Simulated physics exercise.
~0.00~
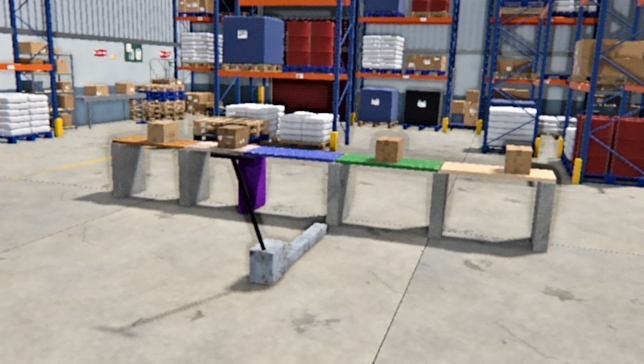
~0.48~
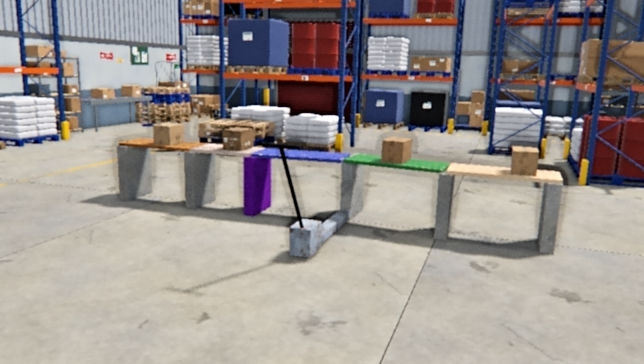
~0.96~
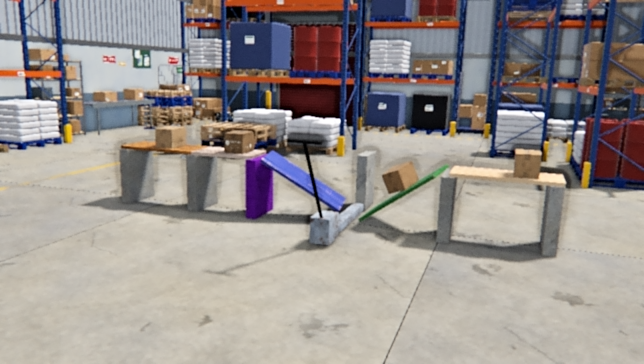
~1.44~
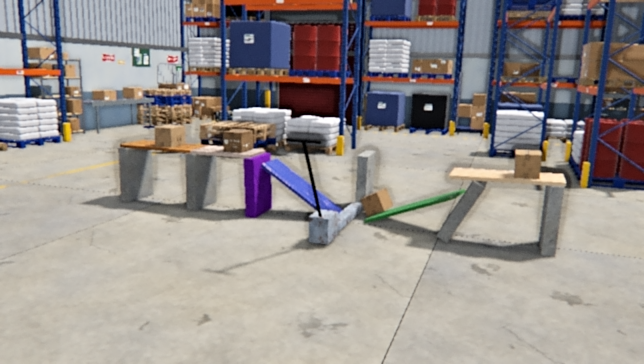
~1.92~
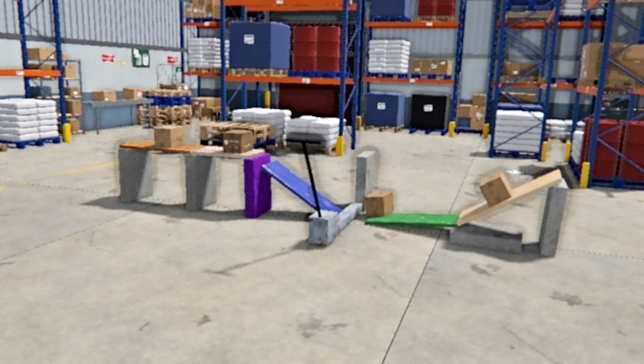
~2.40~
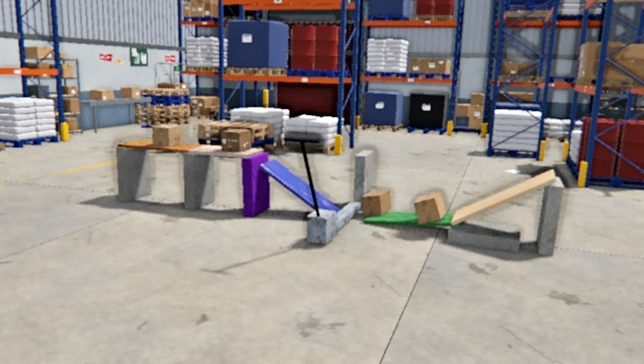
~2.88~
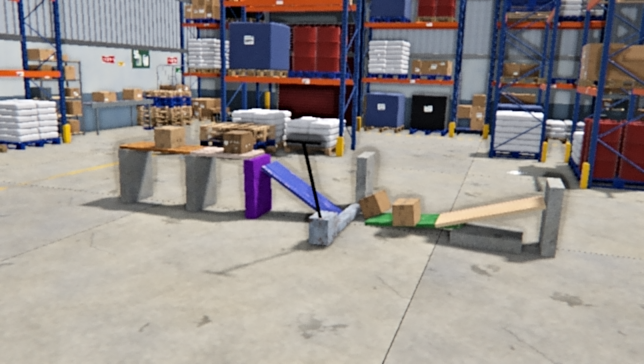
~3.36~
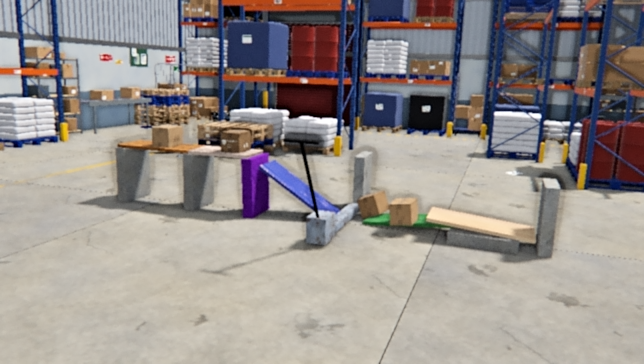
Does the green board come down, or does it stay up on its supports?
The green board comes down, and it ends up lying low near the floor with boxes resting at its left end.
